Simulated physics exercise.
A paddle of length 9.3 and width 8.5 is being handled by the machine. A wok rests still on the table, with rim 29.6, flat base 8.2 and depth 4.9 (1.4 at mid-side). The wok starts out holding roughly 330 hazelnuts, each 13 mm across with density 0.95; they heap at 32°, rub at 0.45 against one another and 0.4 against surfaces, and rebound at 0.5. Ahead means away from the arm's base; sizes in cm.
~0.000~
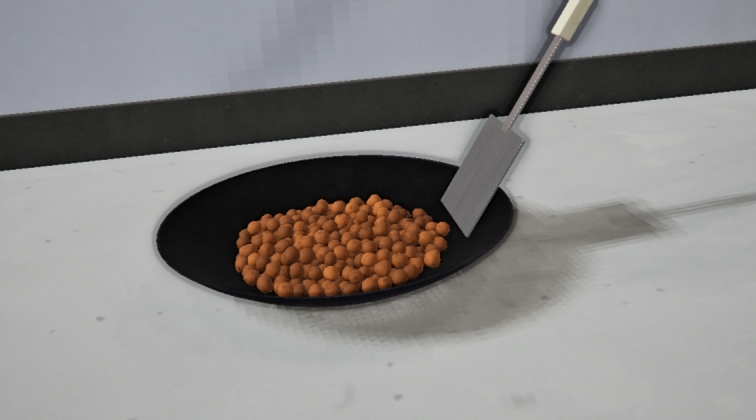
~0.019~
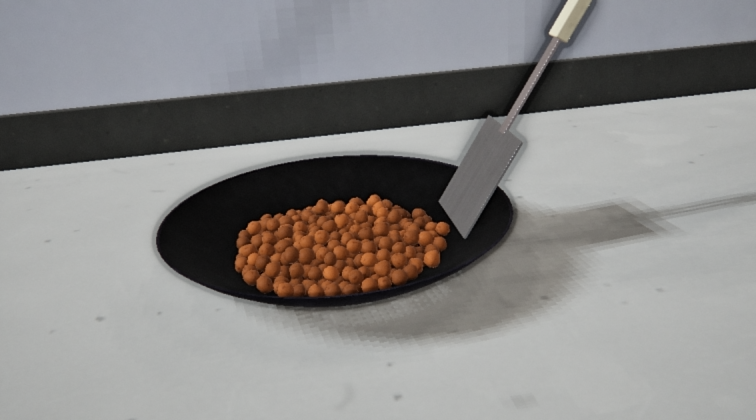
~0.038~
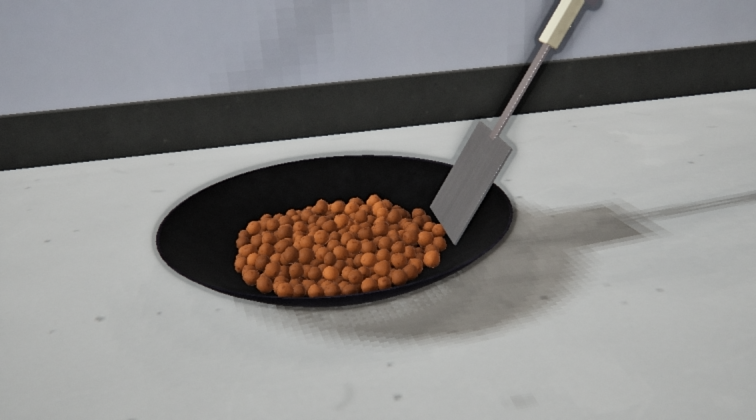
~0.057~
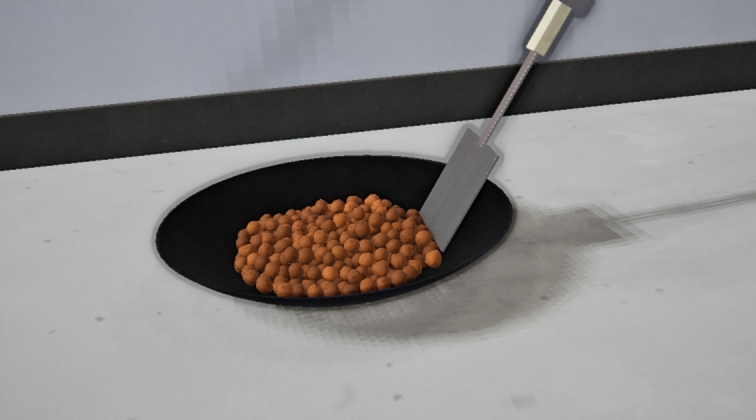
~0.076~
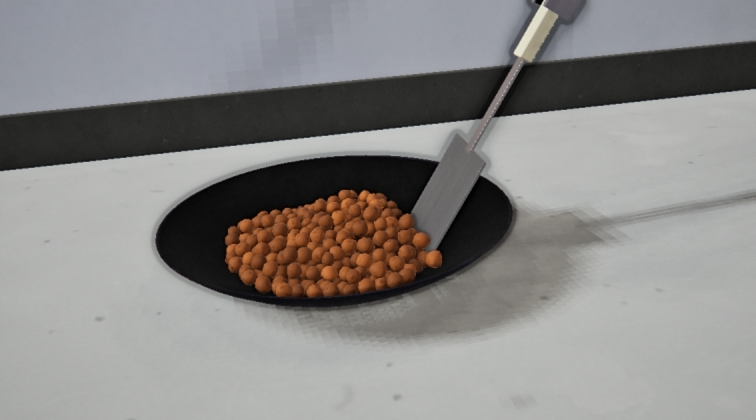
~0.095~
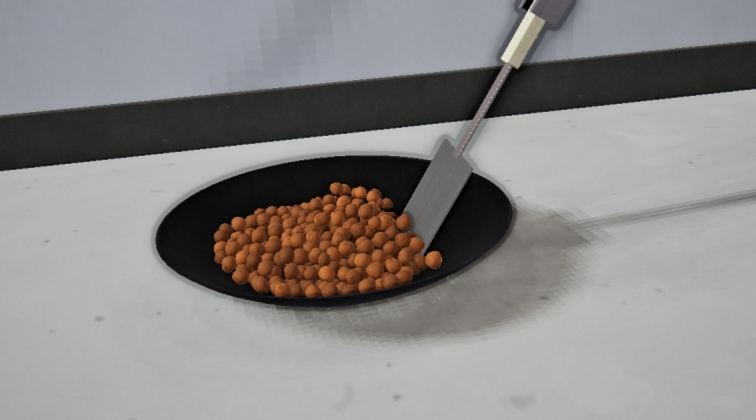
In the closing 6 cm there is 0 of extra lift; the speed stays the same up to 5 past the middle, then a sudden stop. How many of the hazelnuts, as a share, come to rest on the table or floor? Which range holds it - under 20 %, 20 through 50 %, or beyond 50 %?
The range under 20 % holds it.
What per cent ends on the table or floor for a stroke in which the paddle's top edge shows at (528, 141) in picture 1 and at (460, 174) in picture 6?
I'd put it at roughly 5 per cent.
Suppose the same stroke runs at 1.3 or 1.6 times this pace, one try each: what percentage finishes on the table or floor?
Some 10 per cent, then some 10 per cent, on the table or floor.
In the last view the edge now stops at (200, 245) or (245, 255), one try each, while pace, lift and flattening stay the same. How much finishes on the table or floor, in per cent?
First try about 35 percent, second about 10 percent.
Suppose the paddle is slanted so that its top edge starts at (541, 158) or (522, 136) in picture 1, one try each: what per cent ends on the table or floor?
Some 0 per cent, then some 0 per cent.
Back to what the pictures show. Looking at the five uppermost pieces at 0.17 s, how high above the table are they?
About 4 centimetres.
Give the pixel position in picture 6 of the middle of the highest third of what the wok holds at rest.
It is centred near (226, 230) in the last view.
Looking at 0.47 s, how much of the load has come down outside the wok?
Roughly 5 percent of it.
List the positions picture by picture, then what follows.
The paddle top edge at (507, 127), sloping 58°; upper third of the load around (336, 234), from x 245 to 445, top at y 200; 332 in the wok, in the first frame.
The paddle top edge at (505, 128), sloping 58°; upper third of the load around (336, 234), from x 240 to 445, top at y 200, in the second frame.
The paddle top edge at (495, 134), sloping 58°; upper third of the load around (336, 234), from x 240 to 440, top at y 200, in the third frame.
The paddle top edge at (483, 141), sloping 58°; upper third of the load around (340, 234), from x 240 to 435, top at y 200, in the fourth frame.
The paddle top edge at (471, 147), sloping 58°; upper third of the load around (336, 232), from x 230 to 435, top at y 195, in the fifth frame.
The paddle top edge at (458, 153), sloping 58°; upper third of the load around (328, 232), from x 220 to 435, top at y 190; 332 in the wok, in the sixth frame.
After 0.17 s, sloping 58°, highest piece 5 above the table; 332 in the wok.
After 0.24 s, sloping 58°, highest piece 5 above the table; 332 in the wok.
After 0.47 s, sloping 58°, highest piece 6 above the table; 321 in the wok, 10 on the table or floor, 1 on the blade or in flight.
After 1.52 s, sloping 58°, highest piece 6 above the table; 321 in the wok, 11 on the table or floor.
In the end, 321 in the wok, 11 on the table or floor. That is 3 % on the table or floor.
